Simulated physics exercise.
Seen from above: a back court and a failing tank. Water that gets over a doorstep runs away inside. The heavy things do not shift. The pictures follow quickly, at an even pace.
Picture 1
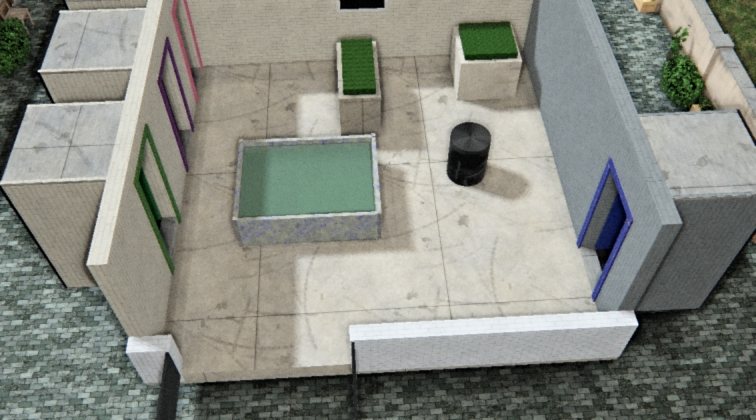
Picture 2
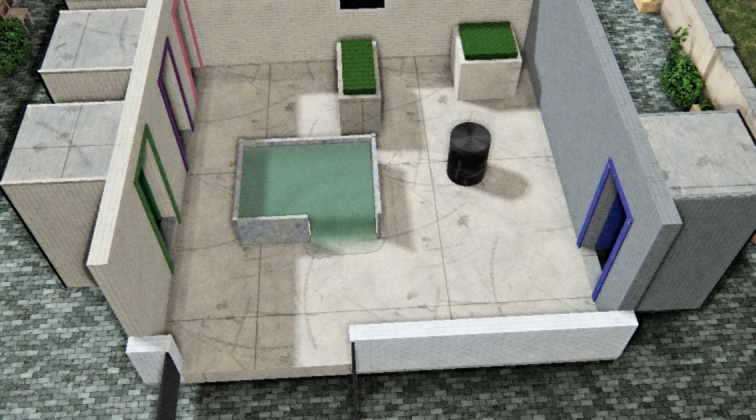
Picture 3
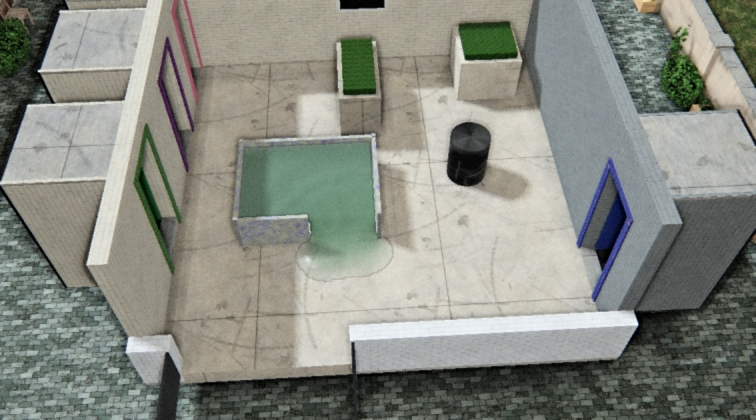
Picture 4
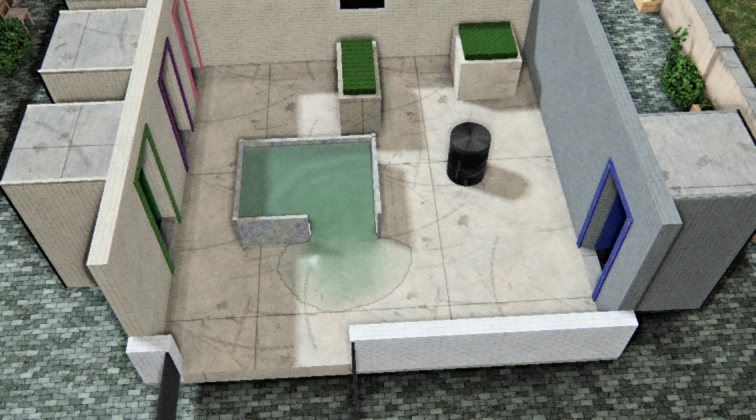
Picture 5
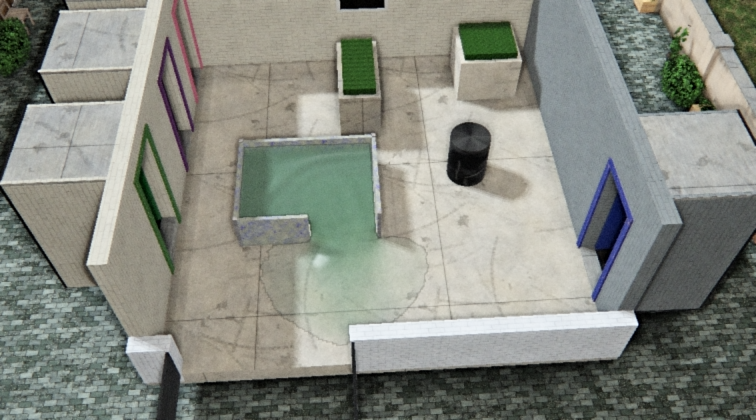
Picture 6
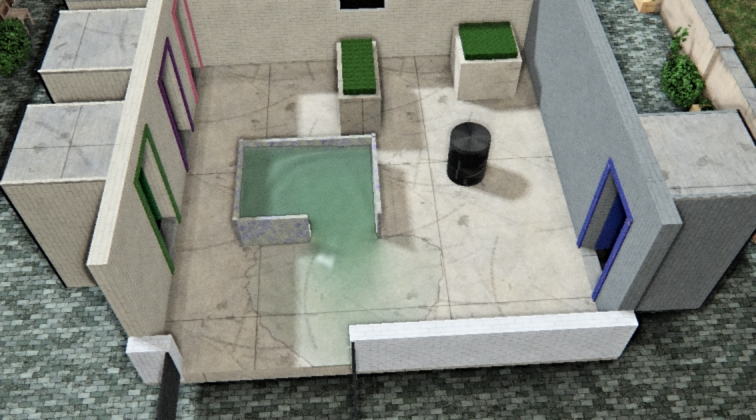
In a walled courtyard with a black cylinder and two grass-topped blocks, a rectangular tank of green water stands still, then a gap opens in its front wall and water pours out, spreading forward across the pale paved floor.
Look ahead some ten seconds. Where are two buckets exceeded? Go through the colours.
The purple door admits no more than that; the pink door admits no more than that; the blue door lets in a lot; the green door admits no more than that.
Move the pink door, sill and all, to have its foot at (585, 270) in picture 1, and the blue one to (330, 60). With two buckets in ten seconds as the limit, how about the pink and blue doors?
Pink door is over, blue door keeps below it.
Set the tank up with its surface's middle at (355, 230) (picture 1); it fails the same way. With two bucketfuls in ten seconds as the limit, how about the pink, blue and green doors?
One by one: Pink door holds; blue door lets more in; green door lets less in.
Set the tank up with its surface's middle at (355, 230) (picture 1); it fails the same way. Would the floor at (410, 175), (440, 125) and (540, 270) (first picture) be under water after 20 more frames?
In turn: No water, clear, under water.
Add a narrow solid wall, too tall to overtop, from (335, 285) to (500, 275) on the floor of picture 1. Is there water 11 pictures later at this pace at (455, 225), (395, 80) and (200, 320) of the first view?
One after the other: Wet, dry, awash.
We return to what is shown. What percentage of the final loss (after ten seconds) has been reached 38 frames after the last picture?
Near 80 in a hundred.
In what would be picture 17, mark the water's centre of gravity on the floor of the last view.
Roughly at (349, 241).
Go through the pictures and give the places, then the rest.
The tank at (308, 179) is whole and still, in the first picture.
Water pours out at (344, 231) and has run to (310, 249), in the second picture.
Water pours out at (344, 232) and has run to (314, 274), in the third picture.
The front is at (325, 305), out from the gap at (344, 233), in the fourth picture.
Water pours out at (344, 232) and has run to a hidden place, in the fifth picture.
The front is at a hidden place, out from the gap at (344, 232), in the sixth picture.
A moment on, water covers 20 % of the floor; the purple door not reached, the pink door not reached, the blue door not reached, the green door not reached.
Next, water covers 20 % of the floor; the purple door not reached, the pink door not reached, the blue door not reached, the green door not reached.
Then, water covers 30 % of the floor; the purple door not reached, the pink door not reached, the blue door over two buckets in, the green door not reached.
Later, water covers 45 % of the floor; the purple door not reached, the pink door not reached, the blue door far over two buckets in, the green door not reached.
In the end, water covers 65 % of the floor; the purple door not reached, the pink door not reached, the blue door far over two buckets in, the green door wet at the sill, nothing in.
